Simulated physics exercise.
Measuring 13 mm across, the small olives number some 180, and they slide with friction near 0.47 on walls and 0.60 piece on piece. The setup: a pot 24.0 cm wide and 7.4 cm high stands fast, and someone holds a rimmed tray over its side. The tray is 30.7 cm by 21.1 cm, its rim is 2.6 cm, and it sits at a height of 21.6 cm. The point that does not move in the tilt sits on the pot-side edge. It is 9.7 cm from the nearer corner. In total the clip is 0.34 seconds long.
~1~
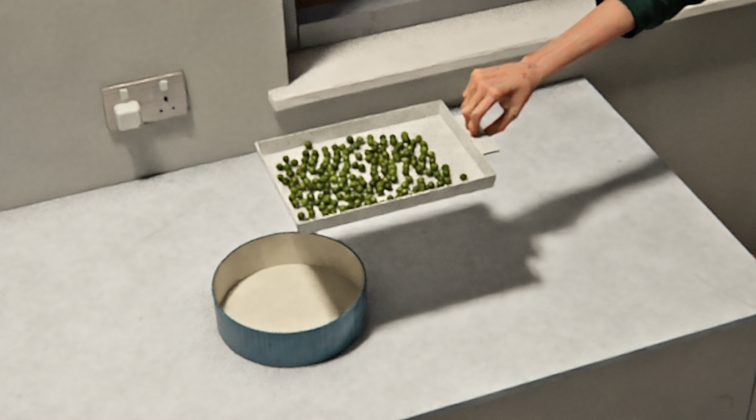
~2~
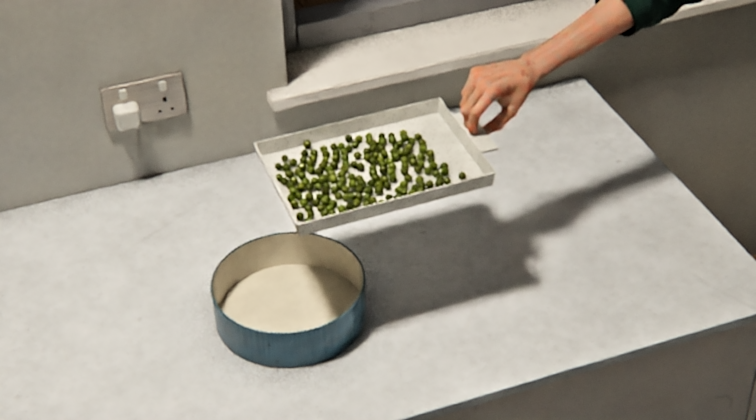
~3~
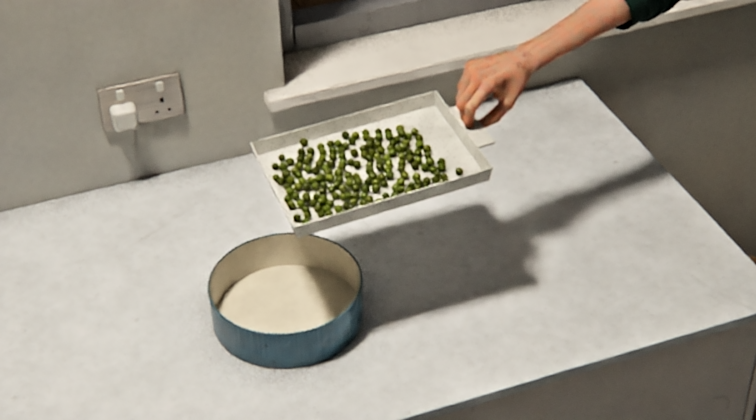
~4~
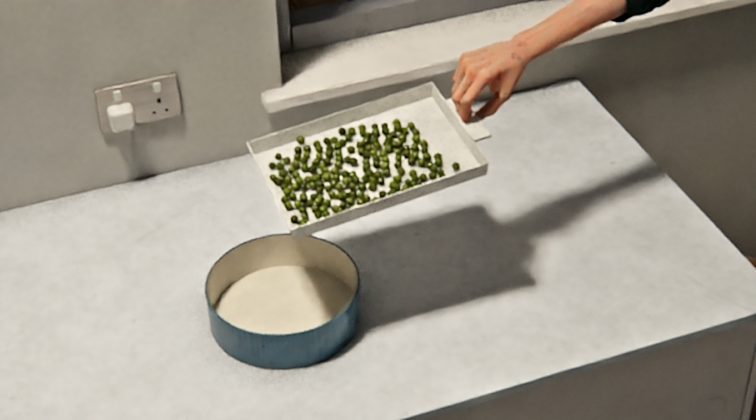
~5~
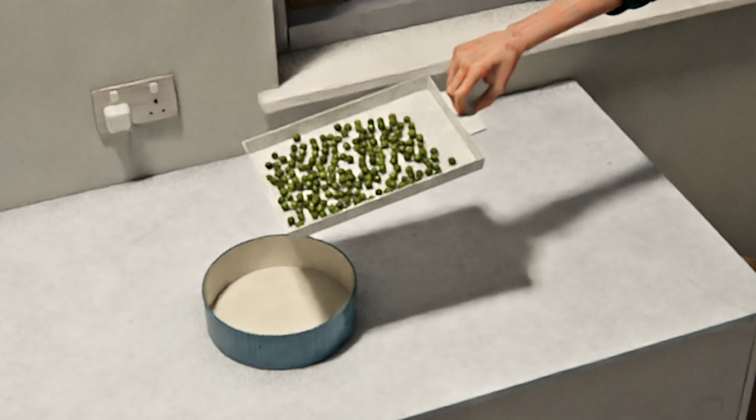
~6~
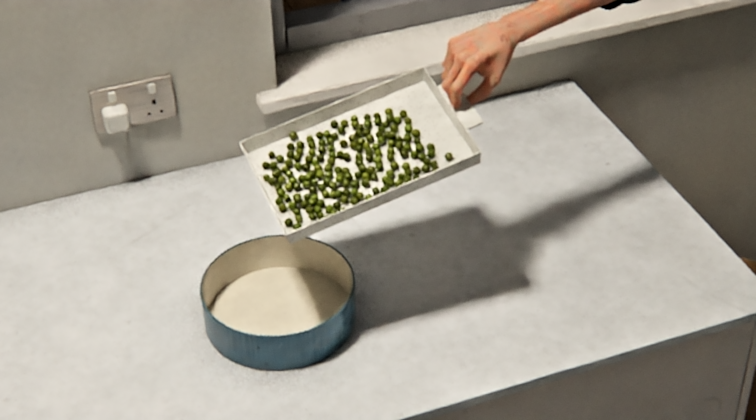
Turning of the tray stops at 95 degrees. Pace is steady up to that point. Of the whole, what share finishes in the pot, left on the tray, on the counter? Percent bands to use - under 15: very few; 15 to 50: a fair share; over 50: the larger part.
Pot - the larger part, left on the tray - very few, counter - very few.
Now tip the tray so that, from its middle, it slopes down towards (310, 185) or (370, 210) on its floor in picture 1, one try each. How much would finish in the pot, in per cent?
The share comes to about 75 in a hundred, then about 55 in a hundred.
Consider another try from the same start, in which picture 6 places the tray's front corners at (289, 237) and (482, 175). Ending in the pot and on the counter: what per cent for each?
In the pot: 60 per cent; on the counter: 40 per cent.
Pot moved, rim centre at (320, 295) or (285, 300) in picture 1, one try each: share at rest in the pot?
In order, about 85 and about 100 per cent.
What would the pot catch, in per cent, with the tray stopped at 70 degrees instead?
Near 0 %, then.
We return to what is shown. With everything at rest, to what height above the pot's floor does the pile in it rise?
3.5 cm.
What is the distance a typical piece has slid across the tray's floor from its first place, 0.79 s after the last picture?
It has moved some 4 cm from its start.
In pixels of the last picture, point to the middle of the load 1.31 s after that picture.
The load's centre is near (298, 178) at that time.
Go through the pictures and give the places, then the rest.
In the first picture, tray tilt 0 degrees, front corners at (300, 222) and (494, 173); middle of the pieces at (360, 179); pot at (289, 280).
In the second picture, tray tilt 1 degrees, front corners at (299, 222) and (492, 172); middle of the pieces at (359, 179).
In the third picture, tray tilt 4 degrees, front corners at (296, 225) and (489, 167), lowest corner left front; middle of the pieces at (356, 177).
In the fourth picture, tray tilt 7 degrees, front corners at (292, 227) and (485, 161), lowest corner left front; middle of the pieces at (353, 175).
In the fifth picture, tray tilt 10 degrees, front corners at (289, 230) and (481, 156), lowest corner left front; middle of the pieces at (349, 173).
In the sixth picture, tray tilt 14 degrees, front corners at (287, 232) and (478, 151), lowest corner left front; middle of the pieces at (346, 171); pot at (277, 283).
Then, 0.79 s after the last picture, tilt 52 degrees; the tray holds 100 %, the pot 0 %.
Then, 1.31 s after the last picture, tilt 77 degrees; the tray holds 100 %, the pot 0 %.
Then, 1.90 s after the last picture, tilt 95 degrees; the tray holds 35 %, the pot 25 %.
In the end, pot 95 %, tray 0 %, counter 5 %.
